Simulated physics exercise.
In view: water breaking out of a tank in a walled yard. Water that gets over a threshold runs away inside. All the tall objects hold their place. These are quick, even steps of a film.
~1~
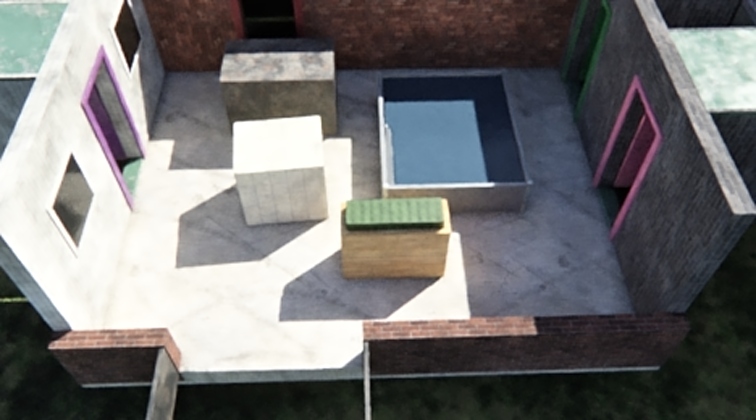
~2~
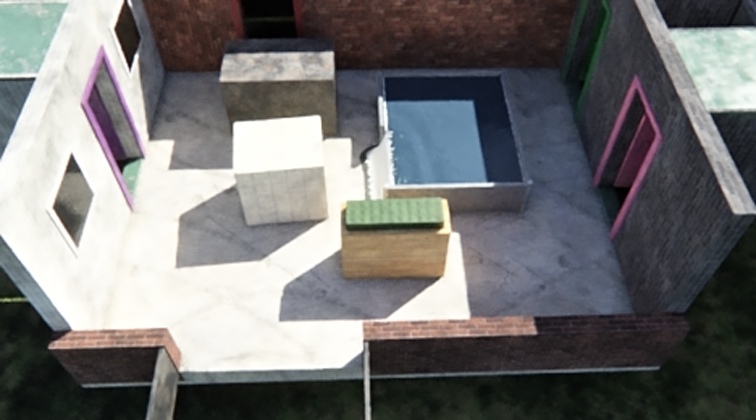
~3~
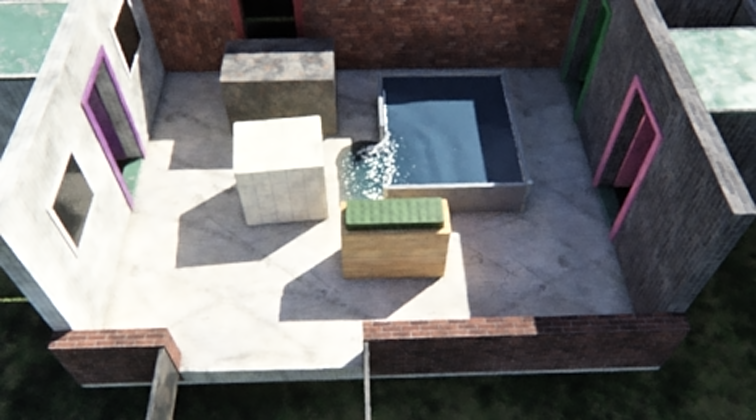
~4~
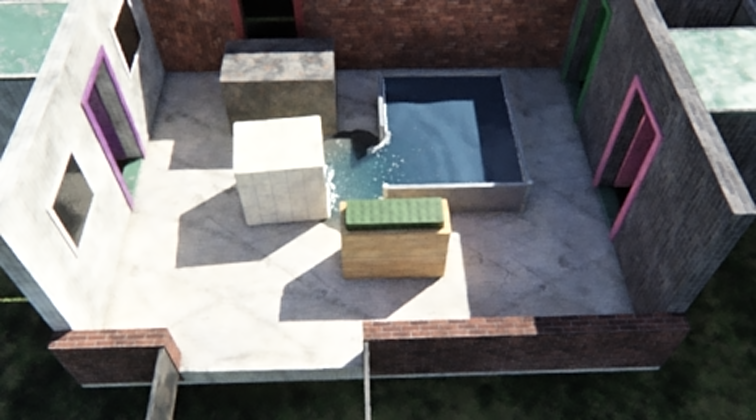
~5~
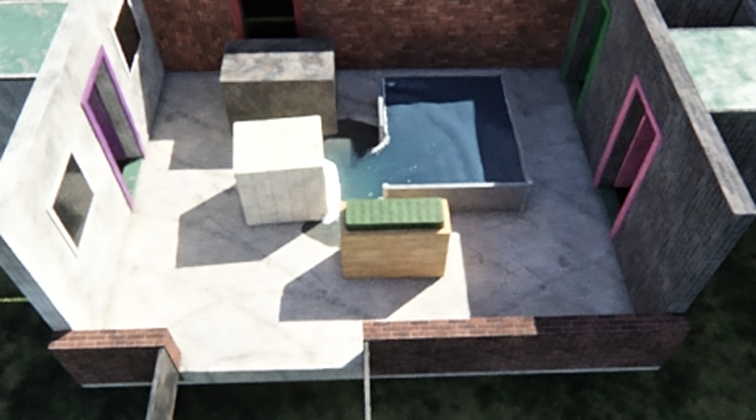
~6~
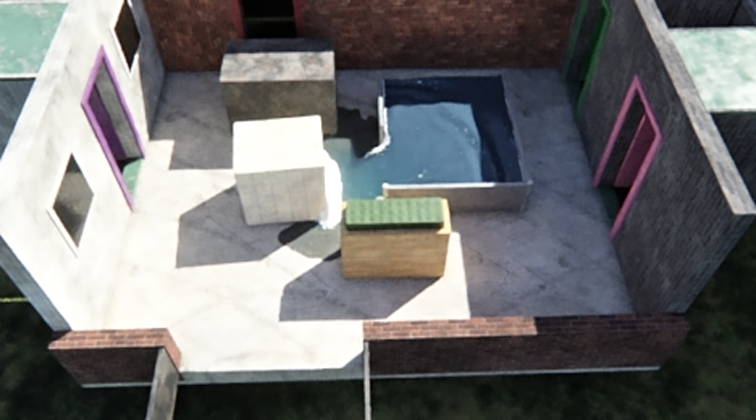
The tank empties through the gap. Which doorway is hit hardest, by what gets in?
It is the purple one.
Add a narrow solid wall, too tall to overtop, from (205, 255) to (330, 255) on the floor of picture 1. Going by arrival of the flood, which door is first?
That is the purple door.
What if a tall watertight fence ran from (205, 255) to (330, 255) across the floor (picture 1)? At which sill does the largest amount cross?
The one in purple.
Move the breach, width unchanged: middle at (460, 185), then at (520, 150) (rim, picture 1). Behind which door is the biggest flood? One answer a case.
First the one in green, then the pink-painted one.
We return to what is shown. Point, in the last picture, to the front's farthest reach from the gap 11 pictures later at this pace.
Roughly at (161, 94).
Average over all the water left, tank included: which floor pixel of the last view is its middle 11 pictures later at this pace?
I would point to (399, 168).
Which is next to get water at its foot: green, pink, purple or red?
The purple-painted one.
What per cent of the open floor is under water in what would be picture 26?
Some 60 per cent.
A moment on, water covers 20 % of the floor; pink door not reached, green door not reached, red door not reached, purple door not reached.
Next, water covers 35 % of the floor; pink door not reached, green door not reached, red door not reached, purple door a trickle in.
Then, water covers 60 % of the floor; pink door wet at the sill, nothing in, green door not reached, red door not reached, purple door some in.
Later, water covers 80 % of the floor; pink door a trickle in, green door wet at the sill, nothing in, red door a trickle in, purple door a lot in.
In the end, water covers 100 % of the floor; pink door a trickle in, green door wet at the sill, nothing in, red door some in, purple door a lot in; the purple door has let in the most.
